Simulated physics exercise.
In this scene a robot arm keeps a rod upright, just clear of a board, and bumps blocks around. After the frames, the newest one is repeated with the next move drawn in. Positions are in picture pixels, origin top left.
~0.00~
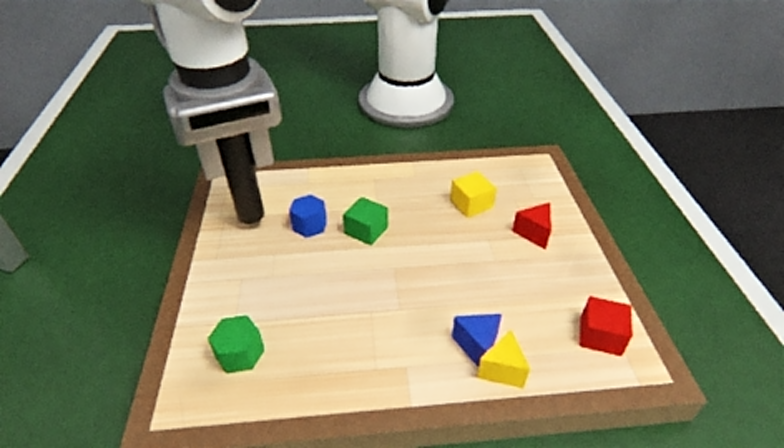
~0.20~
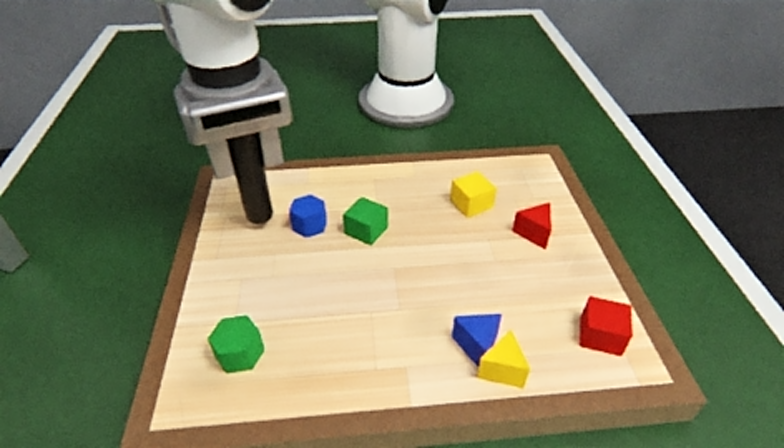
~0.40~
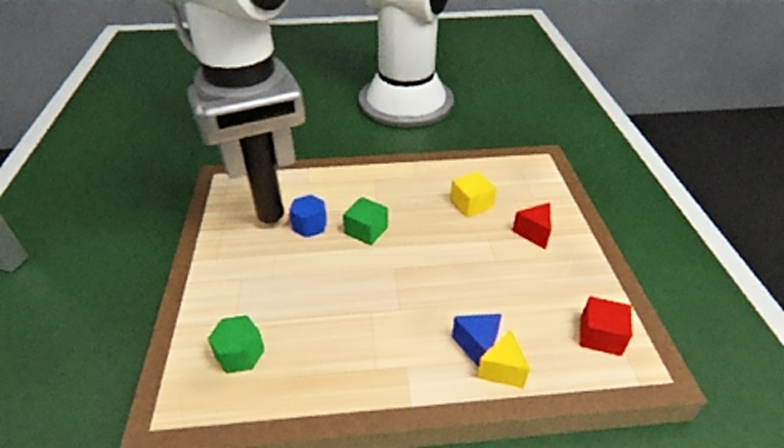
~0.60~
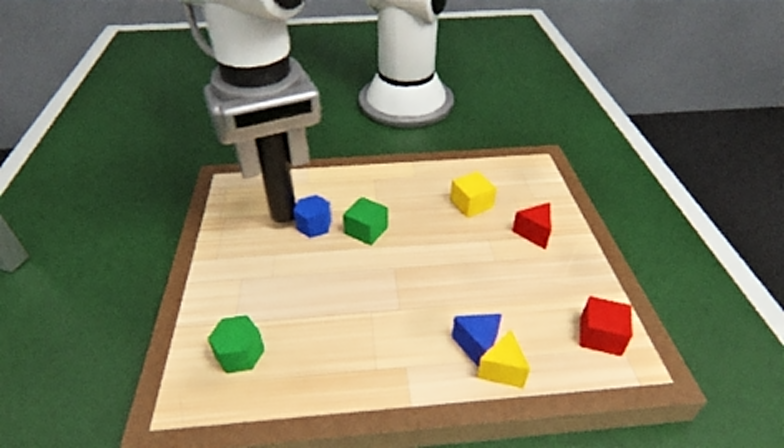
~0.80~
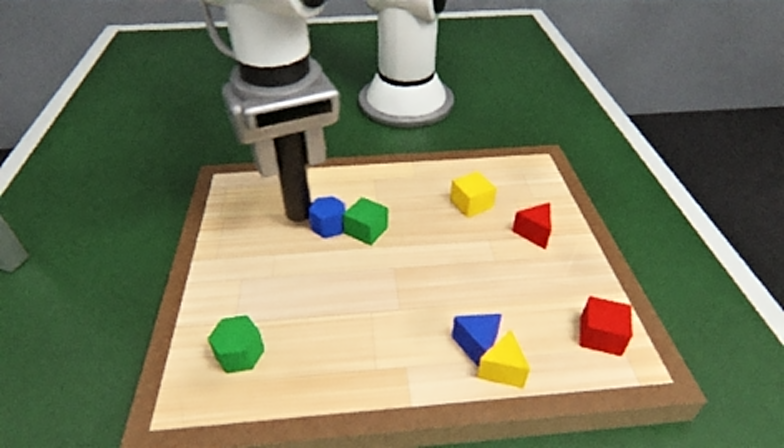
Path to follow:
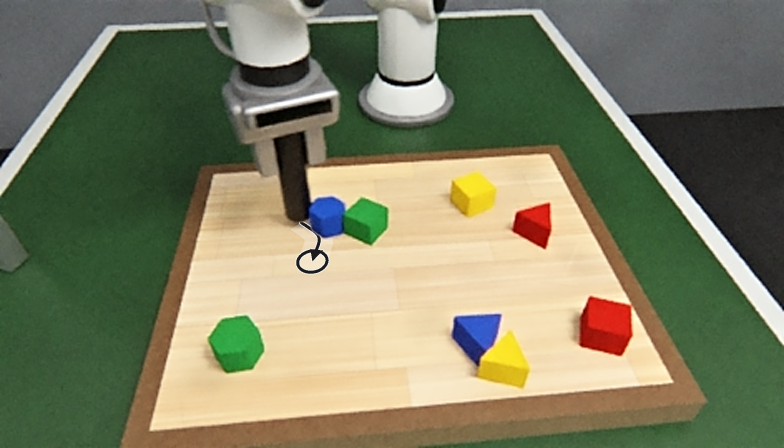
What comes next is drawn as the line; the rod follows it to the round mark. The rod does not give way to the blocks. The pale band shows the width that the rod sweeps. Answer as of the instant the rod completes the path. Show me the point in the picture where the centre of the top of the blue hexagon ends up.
The top centre is at (348, 219).
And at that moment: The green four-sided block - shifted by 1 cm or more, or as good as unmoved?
The answer is that it is displaced.
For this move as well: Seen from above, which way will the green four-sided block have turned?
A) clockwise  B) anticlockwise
Choice B: Anticlockwise.
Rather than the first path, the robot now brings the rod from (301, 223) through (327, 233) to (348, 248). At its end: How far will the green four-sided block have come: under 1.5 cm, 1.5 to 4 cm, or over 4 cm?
That one ends up more than 4 cm from where it is now.
The line goes from (301, 223) over (315, 232) and (318, 246) to (312, 261).
On the path given first. Halfway along, rod at (318, 230); blue hexagon at (348, 218), turned 15° anticlockwise; green four-sided block at (382, 212), turned 35° anticlockwise.
At the end, rod at (311, 253); blue hexagon at (348, 219), turned 15° anticlockwise; green four-sided block at (382, 212), turned 35° anticlockwise.
